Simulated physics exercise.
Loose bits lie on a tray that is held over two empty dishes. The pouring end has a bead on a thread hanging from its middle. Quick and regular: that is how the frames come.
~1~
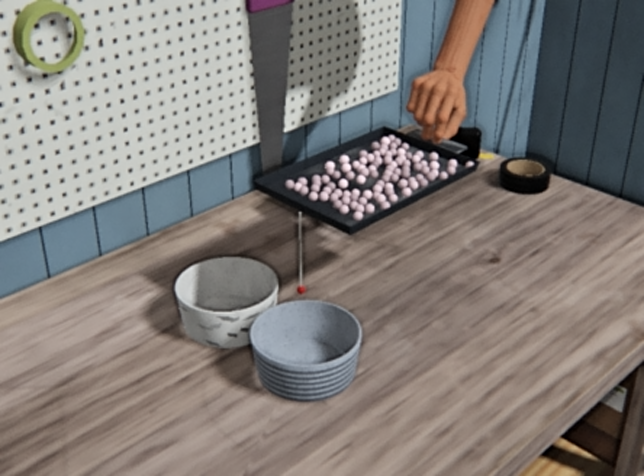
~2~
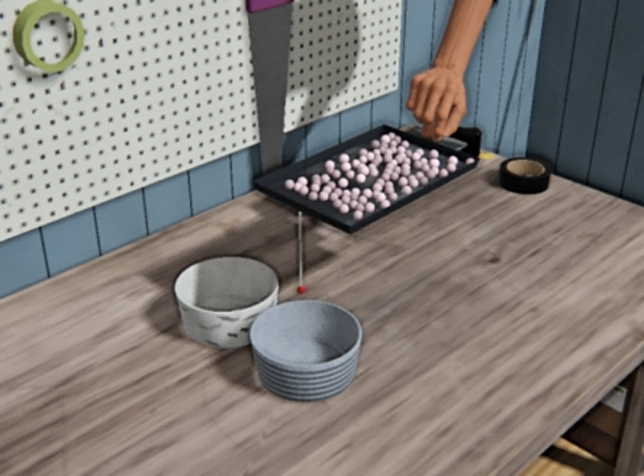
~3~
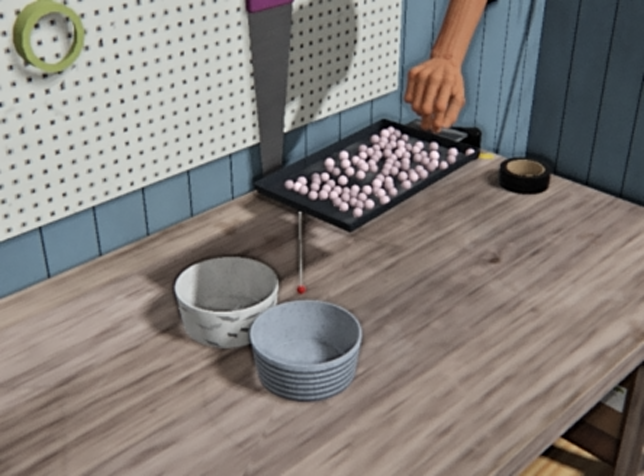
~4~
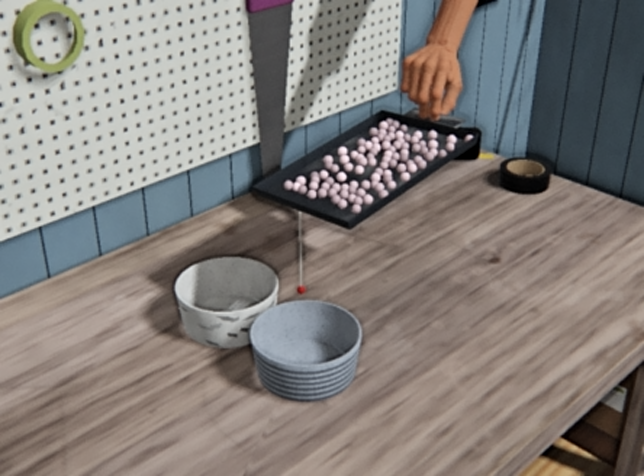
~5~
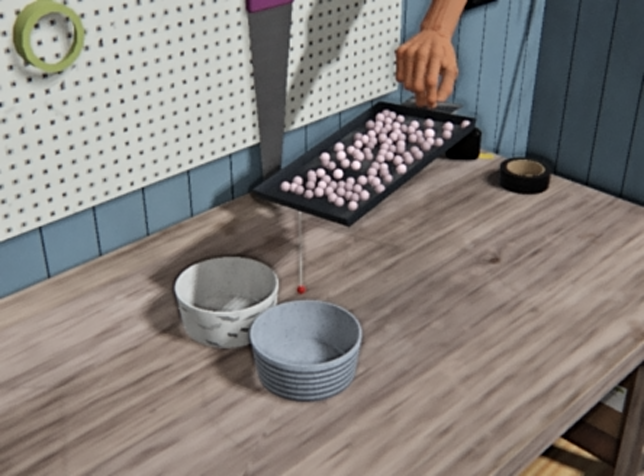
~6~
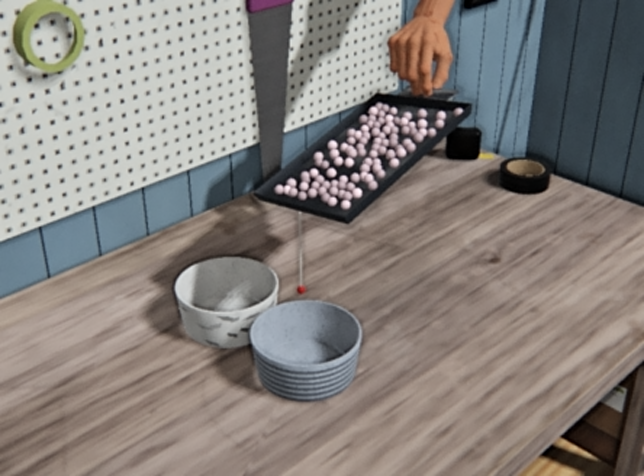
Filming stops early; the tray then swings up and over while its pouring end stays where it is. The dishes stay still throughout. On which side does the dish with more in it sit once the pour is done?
Watch, the one on the left side catches more of it.
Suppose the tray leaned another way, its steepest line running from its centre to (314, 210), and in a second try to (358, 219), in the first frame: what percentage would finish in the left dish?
About 20 and 0 per cent.
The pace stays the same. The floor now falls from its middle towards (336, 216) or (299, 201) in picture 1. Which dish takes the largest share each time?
Case one: The dish at right. Case two: The dish at left.
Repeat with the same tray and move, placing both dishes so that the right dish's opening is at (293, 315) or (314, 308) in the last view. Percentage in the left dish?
60 %, 70 %.
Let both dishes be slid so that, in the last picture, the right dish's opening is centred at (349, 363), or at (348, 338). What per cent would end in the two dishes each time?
It would be roughly 30 per cent for the first and roughly 90 per cent for the second.
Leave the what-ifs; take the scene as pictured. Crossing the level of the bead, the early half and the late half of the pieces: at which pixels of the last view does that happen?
It goes through near (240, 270) first, then near (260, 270).
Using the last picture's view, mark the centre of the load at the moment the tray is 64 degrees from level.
The middle of the pieces lands at roughly (269, 201).
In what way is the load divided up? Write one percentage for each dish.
Left dish 90 per cent; right dish 0 per cent.
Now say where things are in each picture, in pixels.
In the first picture, corners of the pouring end near (258, 181) and (351, 225), level; middle of the load near (374, 174), sugar pearls; left dish near (188, 320); right dish near (266, 372); bead on its thread near (301, 290).
In the second picture, corners of the pouring end near (258, 181) and (350, 224), level; middle of the load near (374, 173).
In the third picture, corners of the pouring end near (257, 183) and (350, 222), tipped barely, lowest at the left corner; middle of the load near (373, 169).
In the fourth picture, corners of the pouring end near (257, 186) and (348, 220), tipped a little, lowest at the left corner; middle of the load near (372, 163).
In the fifth picture, corners of the pouring end near (257, 189) and (347, 217), tipped a little, lowest at the left corner; middle of the load near (369, 157).
In the sixth picture, corners of the pouring end near (257, 192) and (345, 215), tipped clearly, lowest at the left corner; middle of the load near (362, 153), the whole lot on the move; left dish near (188, 320); right dish near (266, 372).
Shortly afterwards, tray tipped steeply; near two thirds on the tray; near a quarter in the left dish; near a quarter in the air.
Next, tray tipped past a quarter turn; only a few on the tray; only a few in the right dish; the bulk in the left dish; only a few outside both; a little in the air.
Some moments later, tray tipped past a quarter turn; only a few in the right dish; all but a few in the left dish; a little outside both.
In the end, tray tipped past a quarter turn; only a few in the right dish; all but a few in the left dish; a little outside both.
